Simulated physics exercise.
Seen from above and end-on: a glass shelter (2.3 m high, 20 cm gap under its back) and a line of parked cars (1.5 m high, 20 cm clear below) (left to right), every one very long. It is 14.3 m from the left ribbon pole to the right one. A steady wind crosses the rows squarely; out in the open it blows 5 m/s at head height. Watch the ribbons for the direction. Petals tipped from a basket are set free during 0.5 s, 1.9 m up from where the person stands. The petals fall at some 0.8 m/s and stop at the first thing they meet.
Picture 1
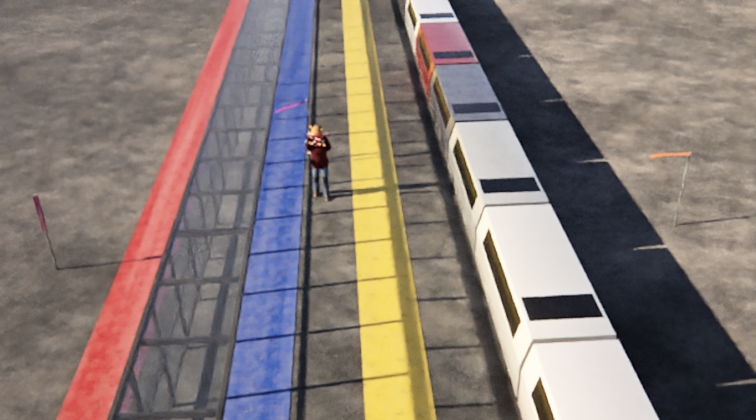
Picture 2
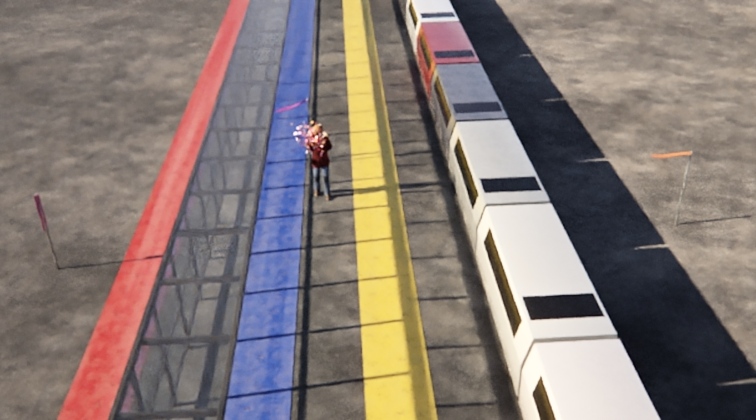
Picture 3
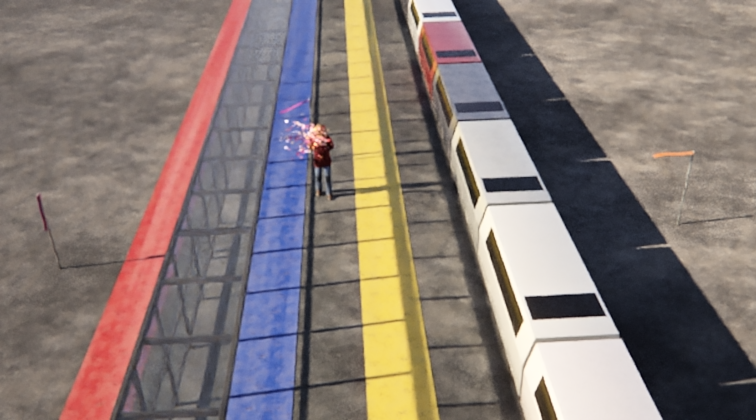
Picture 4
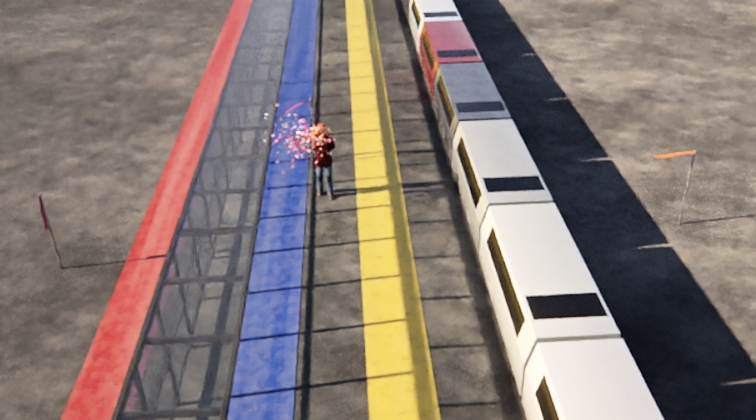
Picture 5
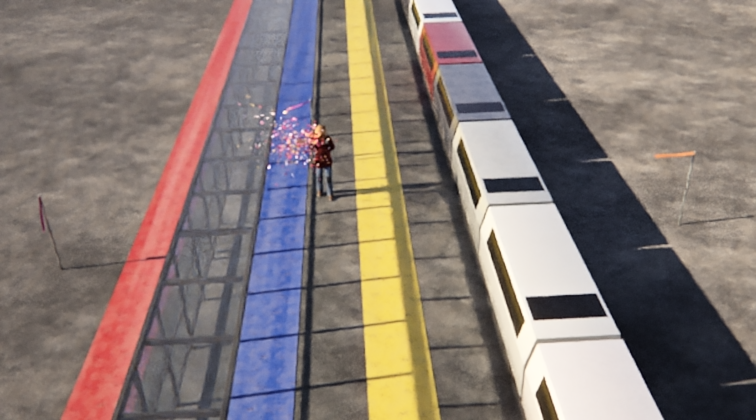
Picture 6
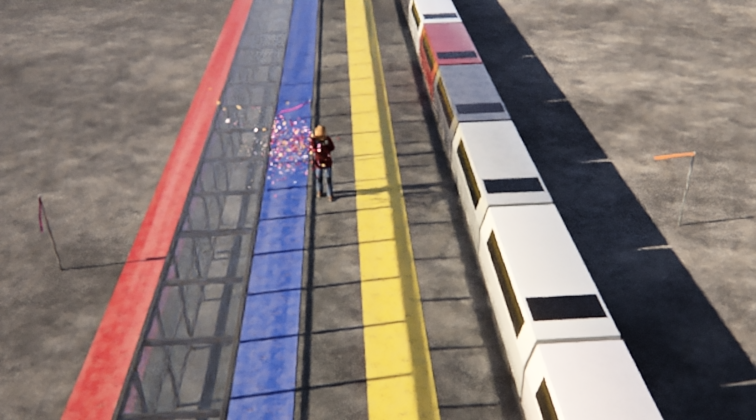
Petals burst from beside a standing person's head and spread leftward in a widening, thinning cloud, over the blue strip and toward the glass shelter, while the line of parked cars stayed still.
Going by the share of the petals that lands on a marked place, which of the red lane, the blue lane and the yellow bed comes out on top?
The blue one.
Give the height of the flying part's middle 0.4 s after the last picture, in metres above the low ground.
Roughly 1.4 m up.
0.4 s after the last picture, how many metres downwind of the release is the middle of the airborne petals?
About 1.0 m.
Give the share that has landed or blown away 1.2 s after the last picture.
About 30 %.
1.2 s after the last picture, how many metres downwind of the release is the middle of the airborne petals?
About 1.0 m.
Then, 0.4 s after the last picture, 0 % lies on the blue lane, 0 % on the yellow bed and 0 % on the red lane; 9 % has touched down or left; the middle of what still flies is 1.4 m above the low ground, near (273, 162).
Then, 1.2 s after the last picture, 11 % lies on the blue lane, 0 % on the yellow bed and 0 % on the red lane; 31 % has touched down or left; the middle of what still flies is 0.6 m above the low ground, near (274, 188).
Then, 2.7 s after the last picture, 31 % lies on the blue lane, 1 % on the yellow bed and 1 % on the red lane; 87 % has touched down or left; the middle of what still flies is 0.4 m above the low ground, near (314, 193).
Then, 7.2 s after the last picture, 32 % lies on the blue lane, 3 % on the yellow bed and 1 % on the red lane; 99 % has touched down or left.
Then, 44.2 s after the last picture, 32 % lies on the blue lane, 3 % on the yellow bed and 1 % on the red lane; 100 % has touched down or left.
